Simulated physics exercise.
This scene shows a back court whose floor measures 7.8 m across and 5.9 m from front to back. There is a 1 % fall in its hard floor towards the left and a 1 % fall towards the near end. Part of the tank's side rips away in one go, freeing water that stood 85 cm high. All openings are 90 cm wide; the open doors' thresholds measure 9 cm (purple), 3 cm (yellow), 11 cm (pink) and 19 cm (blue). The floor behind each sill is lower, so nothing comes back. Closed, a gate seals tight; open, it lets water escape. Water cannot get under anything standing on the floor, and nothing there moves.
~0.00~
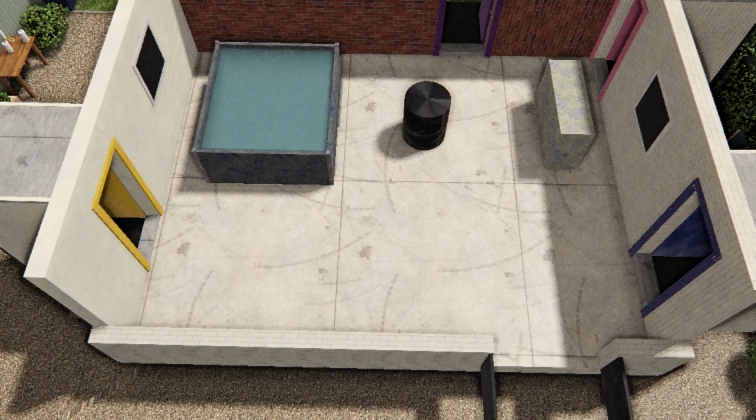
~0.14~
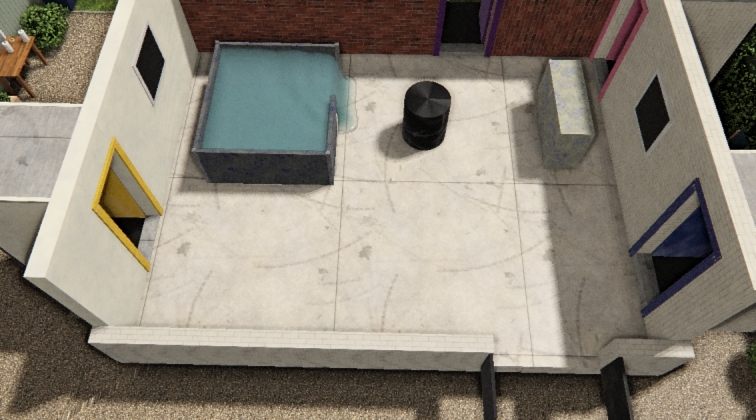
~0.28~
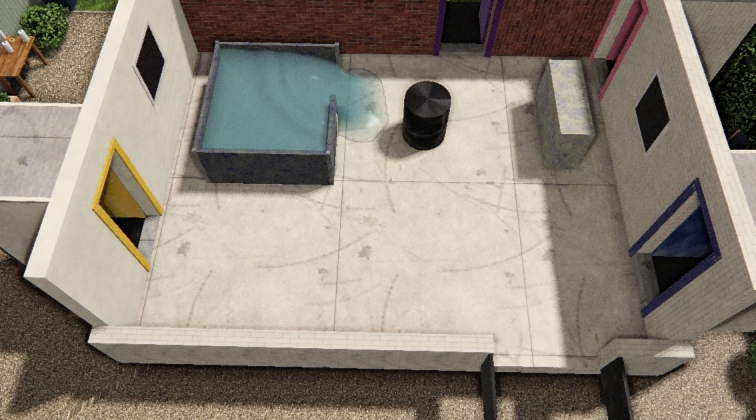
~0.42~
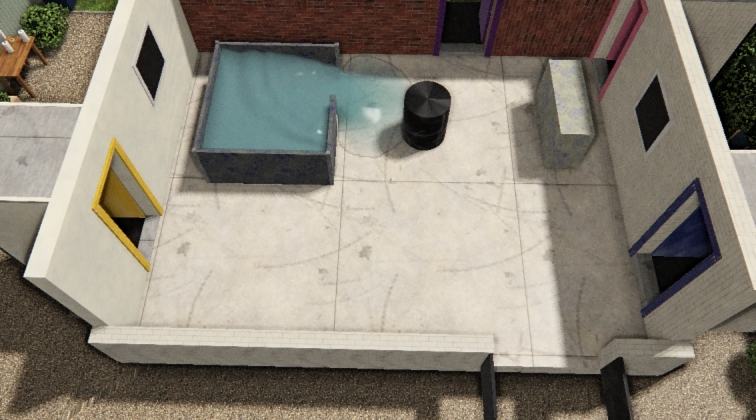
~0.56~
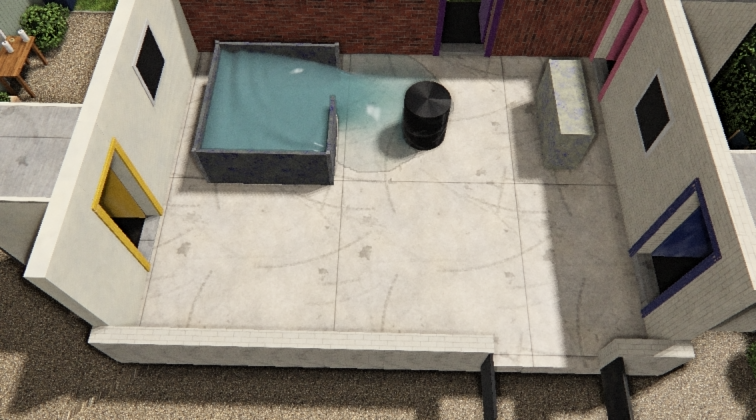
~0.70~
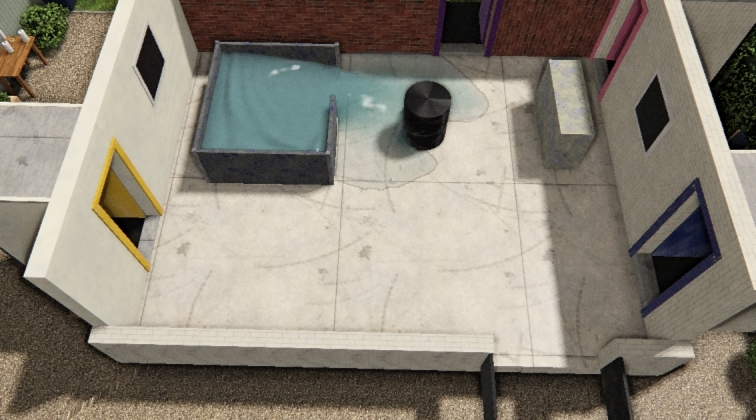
The video shows a walled courtyard with a tank of still water; part of the tank's right side opens, and water pours onto the pale floor, spreading rightward around a black cylinder while the level inside drops slightly.
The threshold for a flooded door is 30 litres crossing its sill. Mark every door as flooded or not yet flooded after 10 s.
After that time, purple door: Flooded; yellow door: Not yet flooded; pink door: Flooded; blue door: Not yet flooded.
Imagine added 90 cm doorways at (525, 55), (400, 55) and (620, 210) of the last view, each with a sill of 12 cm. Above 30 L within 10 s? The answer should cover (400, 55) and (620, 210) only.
More, less.
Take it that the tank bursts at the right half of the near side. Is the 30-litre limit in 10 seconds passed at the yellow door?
Relative to that limit, yellow ends up on the high side.
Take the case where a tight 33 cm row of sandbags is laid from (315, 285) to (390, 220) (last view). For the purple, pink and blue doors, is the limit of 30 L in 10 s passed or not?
Against that limit: Purple past it, pink above, blue below.
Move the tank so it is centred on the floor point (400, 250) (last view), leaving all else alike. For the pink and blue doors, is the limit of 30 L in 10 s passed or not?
Lab note: Pink door limit exceeded; blue door limit exceeded.
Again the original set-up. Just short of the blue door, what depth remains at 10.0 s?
About 2.5 cm.
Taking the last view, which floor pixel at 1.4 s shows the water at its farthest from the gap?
At about (588, 69).
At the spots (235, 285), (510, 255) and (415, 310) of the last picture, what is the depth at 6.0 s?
3, 2 and 8 cm, respectively.
After 1.4 s water covers 25 % of the floor and is deepest (46 cm) near (405, 118); purple door 19 cm at the sill, 2 L in, yellow door not reached, pink door 10 cm at the sill, 0 L in, blue door not reached.
After 2.2 s water covers 45 % of the floor and is deepest (42 cm) near (587, 62); purple door 21 cm at the sill, 32 L in, yellow door not reached, pink door 39 cm at the sill, 117 L in, blue door not reached.
After 3.5 s water covers 65 % of the floor and is deepest (34 cm) near (582, 83); purple door 17 cm at the sill, 95 L in, yellow door not reached, pink door 35 cm at the sill, 471 L in, blue door not reached.
After 6.0 s water covers 80 % of the floor and is deepest (21 cm) near (594, 98); purple door 11 cm at the sill, 143 L in, yellow door 1 cm at the sill, 0 L in, pink door 21 cm at the sill, 695 L in, blue door 5 cm at the sill, 0 L in.
After 10.0 s water covers 95 % of the floor and is deepest (12 cm) near (133, 341); purple door 9 cm at the sill, 150 L in, yellow door 7 cm at the sill, 8 L in, pink door 7 cm at the sill, 732 L in, blue door 2 cm at the sill, 0 L in.
